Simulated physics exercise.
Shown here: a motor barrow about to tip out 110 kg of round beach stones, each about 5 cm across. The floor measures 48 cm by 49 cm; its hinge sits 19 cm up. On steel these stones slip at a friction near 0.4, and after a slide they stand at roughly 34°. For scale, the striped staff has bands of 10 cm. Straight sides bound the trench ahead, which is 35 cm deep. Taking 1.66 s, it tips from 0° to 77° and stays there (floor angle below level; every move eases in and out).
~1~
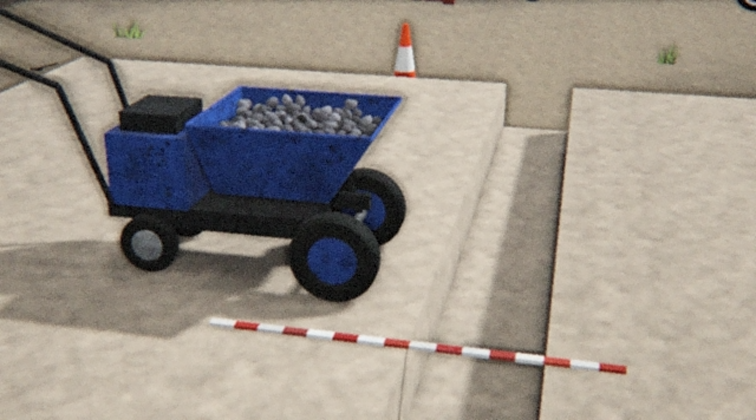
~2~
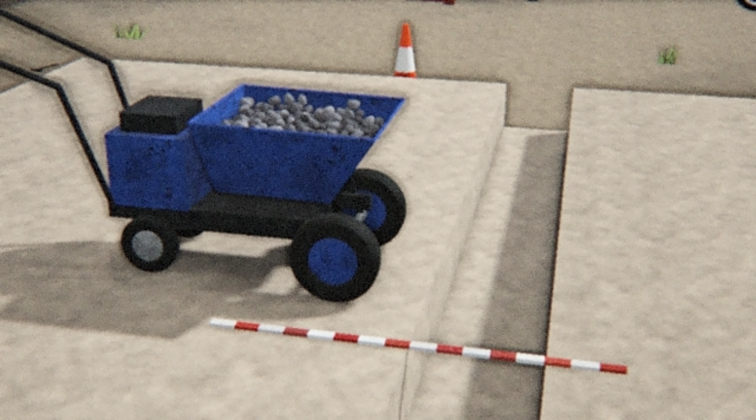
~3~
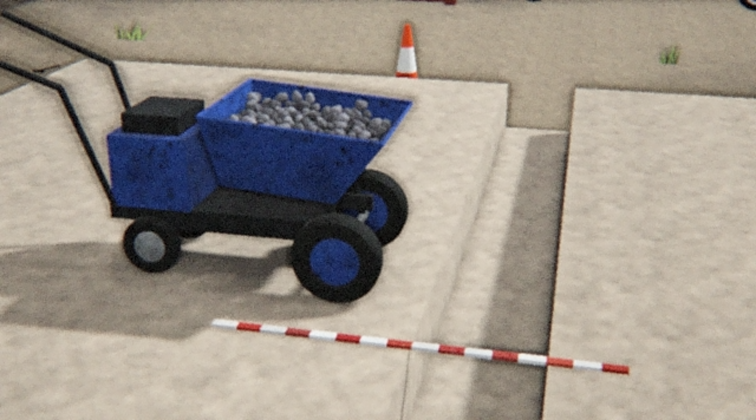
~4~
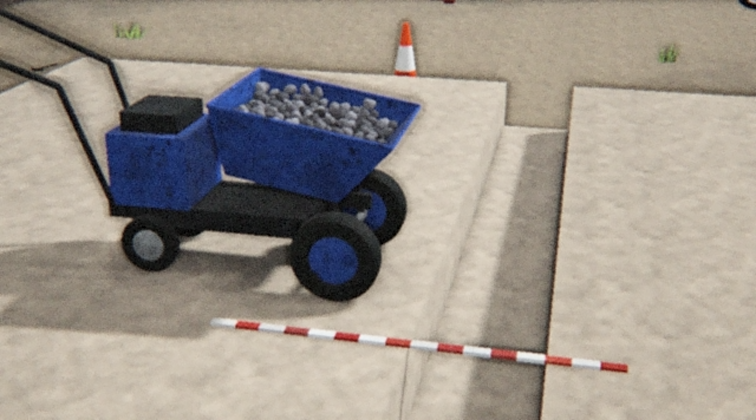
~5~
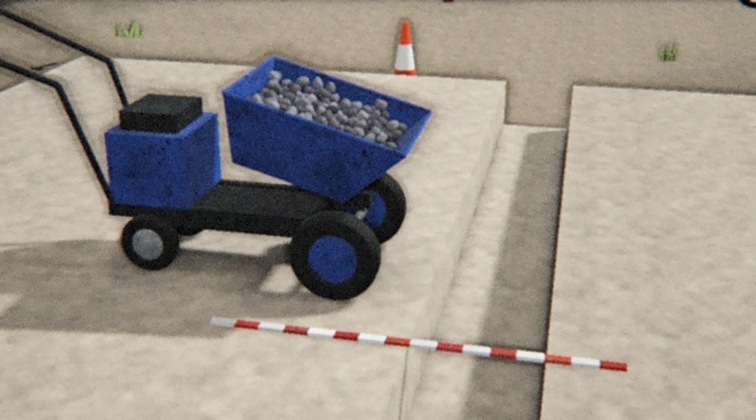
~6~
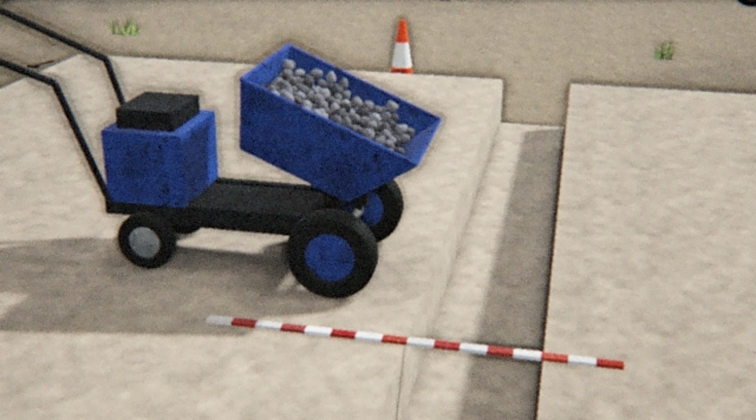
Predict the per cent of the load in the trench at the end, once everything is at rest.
Near 99 per cent.
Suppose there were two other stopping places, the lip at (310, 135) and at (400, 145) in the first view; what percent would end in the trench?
Around 100% for the first place and 70% for the second.
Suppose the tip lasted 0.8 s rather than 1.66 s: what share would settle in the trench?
With that change, it comes to around 90 per cent.
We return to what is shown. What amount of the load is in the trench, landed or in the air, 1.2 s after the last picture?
By then, around 65 percent.
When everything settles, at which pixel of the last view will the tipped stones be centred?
Centre estimate: Around (504, 342).
Then, 0.6 s after the last picture the floor is at 65°, 97 % in the skip, 3 % in the trench; the foremost stones are at (500, 237).
Then, 1.2 s after the last picture the floor is at 77°, 35 % in the skip, 64 % in the trench, 1 % past the trench; the foremost stones are at (584, 288).
Then, 1.5 s after the last picture the floor is at 77°, 12 % in the skip, 87 % in the trench, 1 % past the trench; the foremost stones are at (613, 286).
Then, 3.5 s after the last picture the floor is at 77°, 0 % in the skip, 99 % in the trench, 1 % past the trench; the foremost stones are at (615, 284).
